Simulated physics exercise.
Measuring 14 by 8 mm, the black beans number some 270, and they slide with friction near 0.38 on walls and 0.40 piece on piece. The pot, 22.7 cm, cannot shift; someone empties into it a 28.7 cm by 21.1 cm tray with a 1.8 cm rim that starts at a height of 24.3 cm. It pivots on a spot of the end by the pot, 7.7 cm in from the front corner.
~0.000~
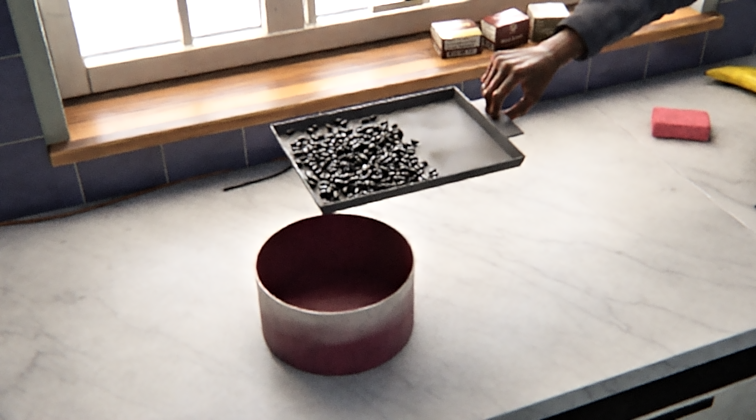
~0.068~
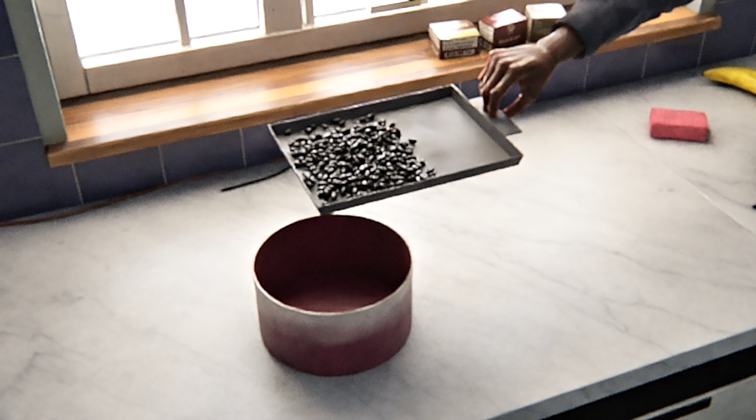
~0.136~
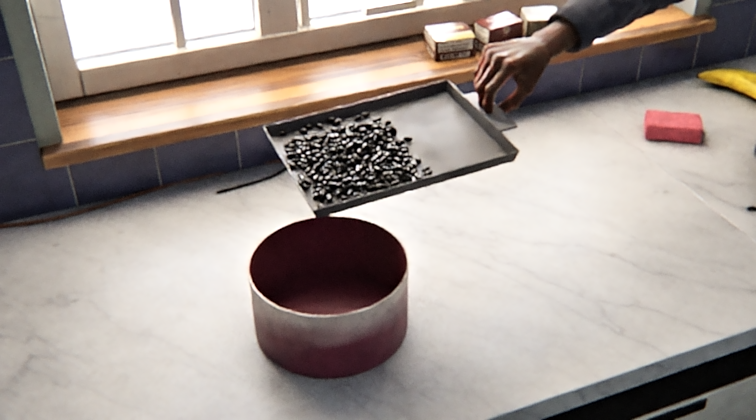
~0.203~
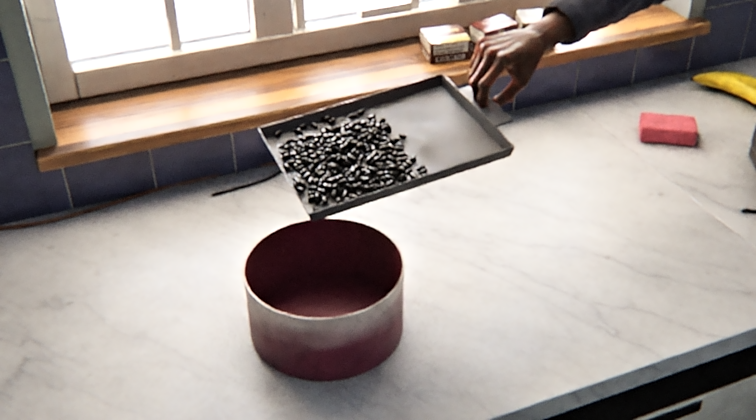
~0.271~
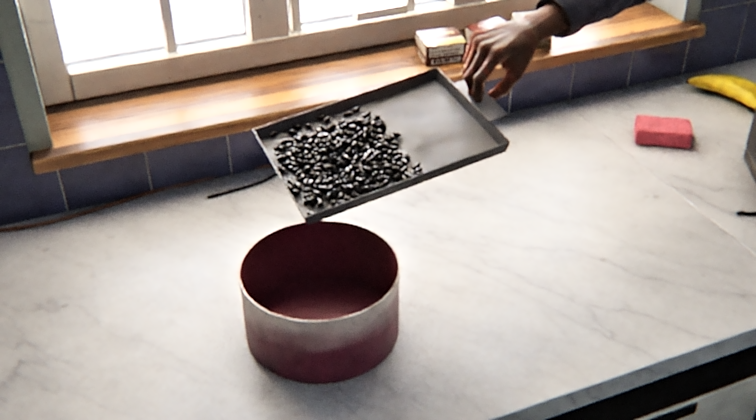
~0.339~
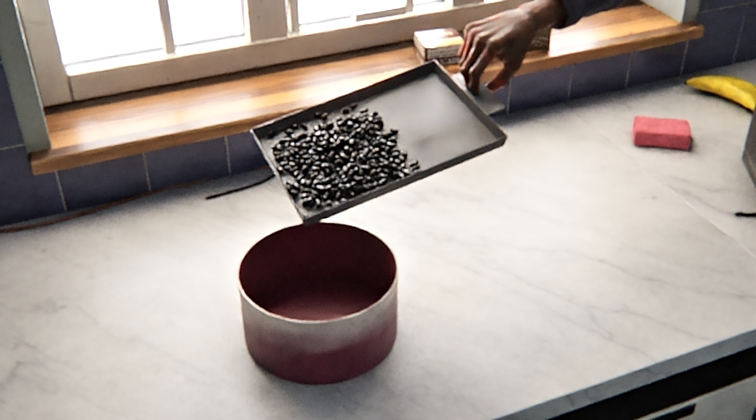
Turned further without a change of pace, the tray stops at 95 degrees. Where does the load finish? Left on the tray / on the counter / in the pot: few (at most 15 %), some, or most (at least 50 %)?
Left on the tray: Few; counter: Few; pot: Most.
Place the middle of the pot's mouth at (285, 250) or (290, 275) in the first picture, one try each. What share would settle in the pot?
Spot one: Some 80 per cent; spot two: Some 100 per cent.
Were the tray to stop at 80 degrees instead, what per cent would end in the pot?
In that case some 90 per cent.
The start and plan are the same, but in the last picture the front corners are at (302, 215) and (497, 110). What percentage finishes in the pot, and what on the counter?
You'd end with pot at 65 and counter at 35.
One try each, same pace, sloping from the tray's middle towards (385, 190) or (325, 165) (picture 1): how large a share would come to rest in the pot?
100 and 65 %.
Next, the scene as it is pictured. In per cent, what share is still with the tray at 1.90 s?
I'd put it at roughly 40 per cent.
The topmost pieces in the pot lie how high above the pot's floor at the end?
It reaches roughly 2.5 cm.
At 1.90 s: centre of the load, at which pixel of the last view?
(280, 245) or thereabouts.
After 1.28 s, tilt 50 degrees; the tray holds 100 %, the pot 0 %.
After 1.90 s, tilt 76 degrees; the tray holds 40 %, the pot 35 %.
After 2.57 s, tilt 95 degrees; the tray holds 0 %, the pot 90 %.
By 3.4 s all is still; tray 0 %, counter 10 %, pot 90 %.
